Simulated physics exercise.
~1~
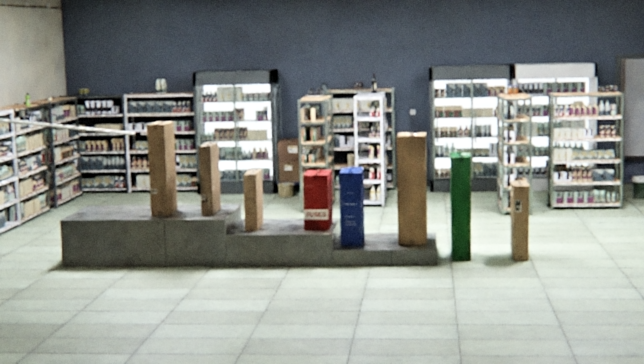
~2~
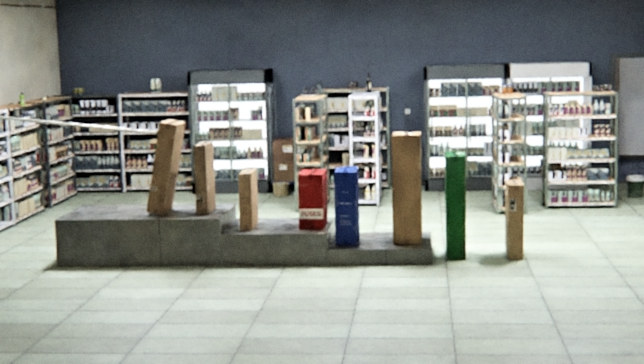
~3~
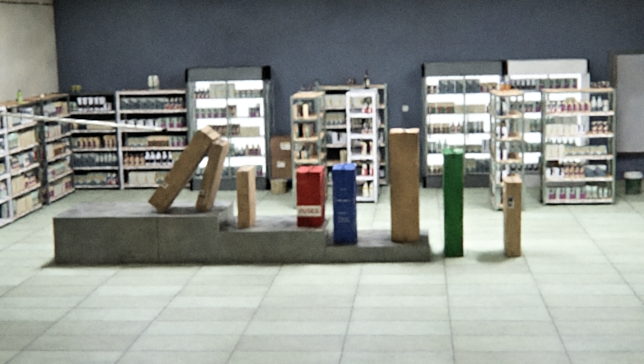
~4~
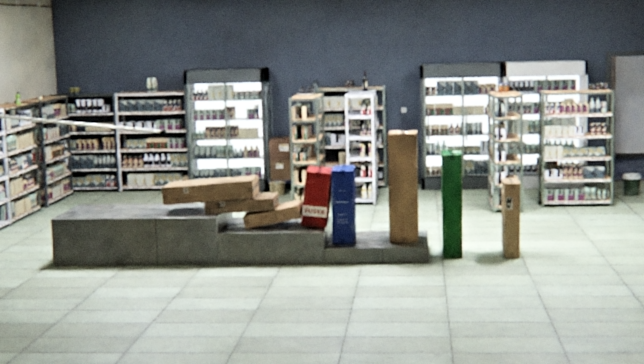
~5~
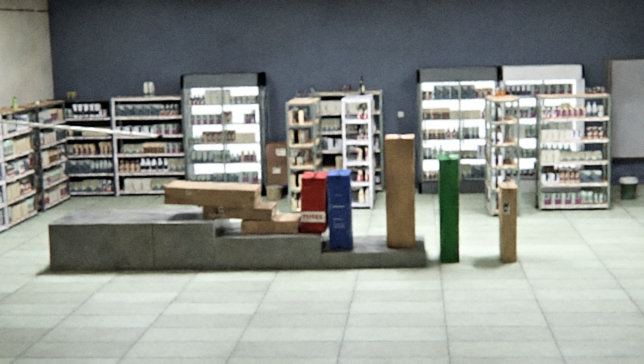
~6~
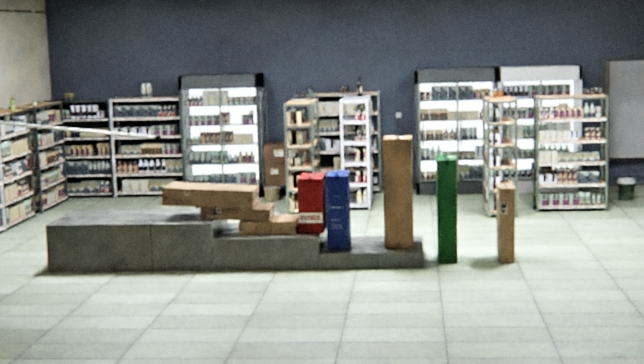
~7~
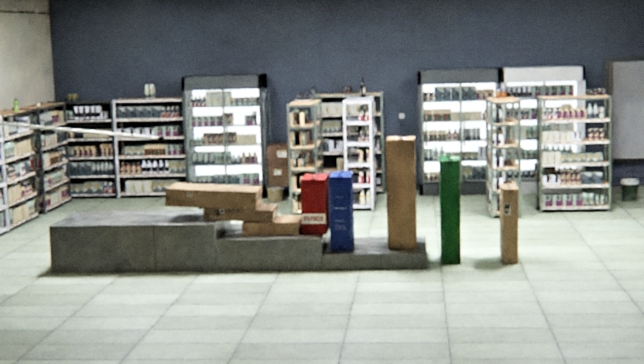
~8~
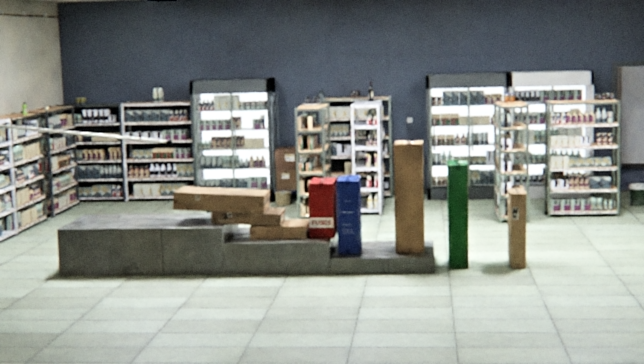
Tall brown carton tipping right on low steps, toppling two more into a heap against the red carton, which stays standing.
